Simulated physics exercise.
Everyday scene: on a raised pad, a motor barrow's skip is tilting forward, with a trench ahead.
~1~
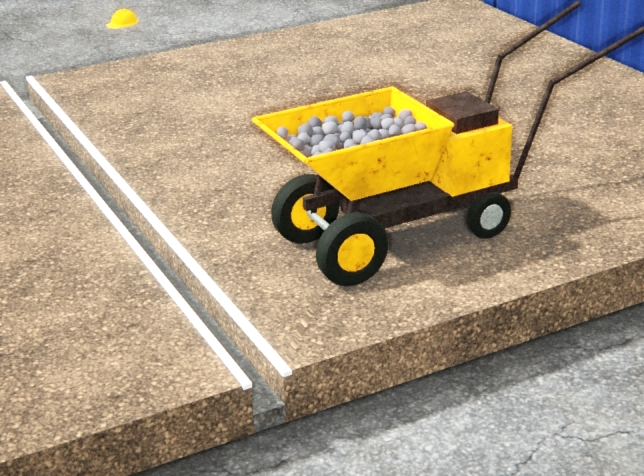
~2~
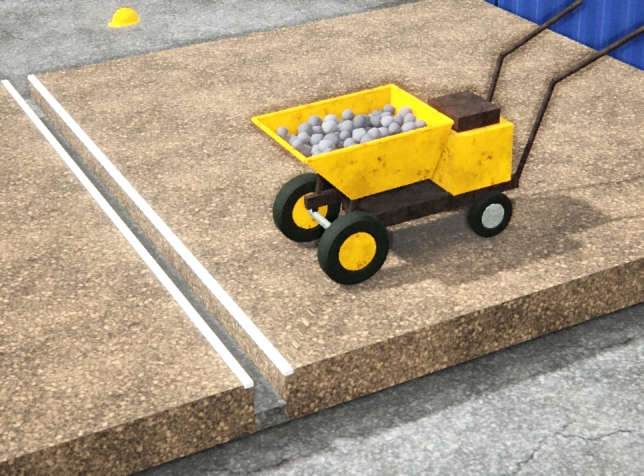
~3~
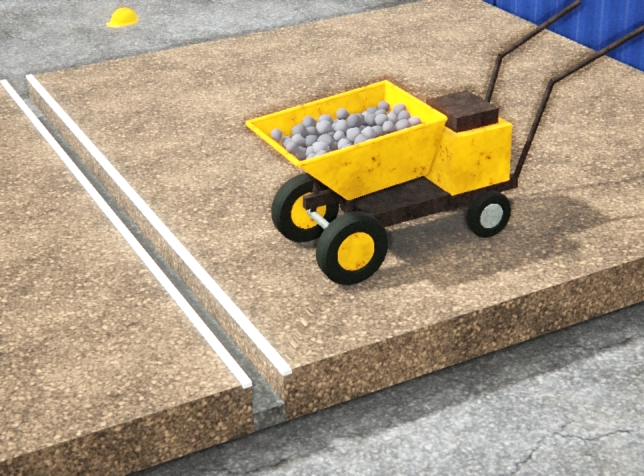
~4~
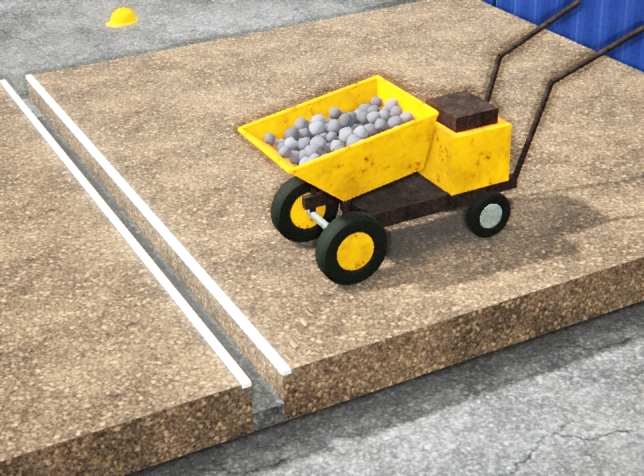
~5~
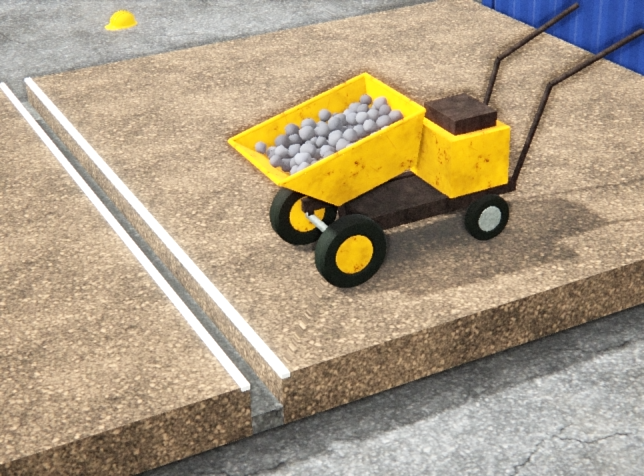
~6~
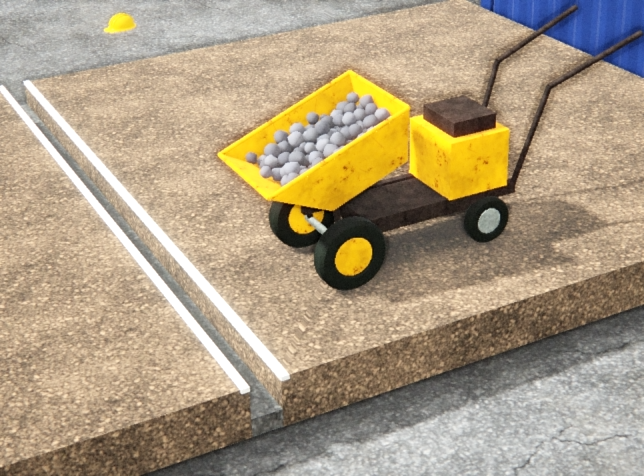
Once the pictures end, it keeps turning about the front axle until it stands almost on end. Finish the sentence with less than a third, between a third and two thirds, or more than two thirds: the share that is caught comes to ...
The share that is caught comes to between a third and two thirds.
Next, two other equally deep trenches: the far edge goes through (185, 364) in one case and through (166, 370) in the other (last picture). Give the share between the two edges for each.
The first gives 80 %, the second 90 %.
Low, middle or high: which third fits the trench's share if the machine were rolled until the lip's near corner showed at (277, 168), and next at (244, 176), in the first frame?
Well, for the first stop the answer is less than a third, and for the second it is under a third.
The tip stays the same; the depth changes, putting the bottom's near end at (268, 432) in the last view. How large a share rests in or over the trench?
50 per cent, roughly.
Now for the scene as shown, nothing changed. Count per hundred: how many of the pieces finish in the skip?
I'd put it at about 25 per cent.
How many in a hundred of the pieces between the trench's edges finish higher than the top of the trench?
Roughly 25 %.
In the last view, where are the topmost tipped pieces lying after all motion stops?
Settled peak, approx. (182, 286).
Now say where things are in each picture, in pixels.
Lip of the skip at (306, 161), level; top of the load at (361, 138), round cobbles; first edge of the trench at (258, 338); far edge at (220, 350), the trench under half as wide as the skip, and about as deep as wide, in the first frame.
Lip of the skip at (306, 161), tipped barely; top of the load at (361, 136), in the second frame.
Lip of the skip at (299, 165), tipped barely; top of the load at (369, 134), in the third frame.
Lip of the skip at (291, 172), tipped a little; top of the load at (370, 131), in the fourth frame.
Lip of the skip at (280, 184), tipped a little; top of the load at (372, 128), in the fifth frame.
Lip of the skip at (269, 198), tipped clearly; top of the load at (360, 128); first edge of the trench at (256, 342); far edge at (217, 354), in the sixth frame.
Soon, skip tipped steeply; all in the skip.
A while on, skip tipped right over; about half in the skip; a stray few short of the trench; about a third in or heaped over the trench; a small part beyond it; a stray few falling.
Towards the end, skip tipped right over; about a quarter in the skip; a stray few short of the trench; about half in or heaped over the trench; about a quarter beyond it.
Finally, skip tipped right over; about a quarter in the skip; a stray few short of the trench; about half in or heaped over the trench; about a quarter beyond it.
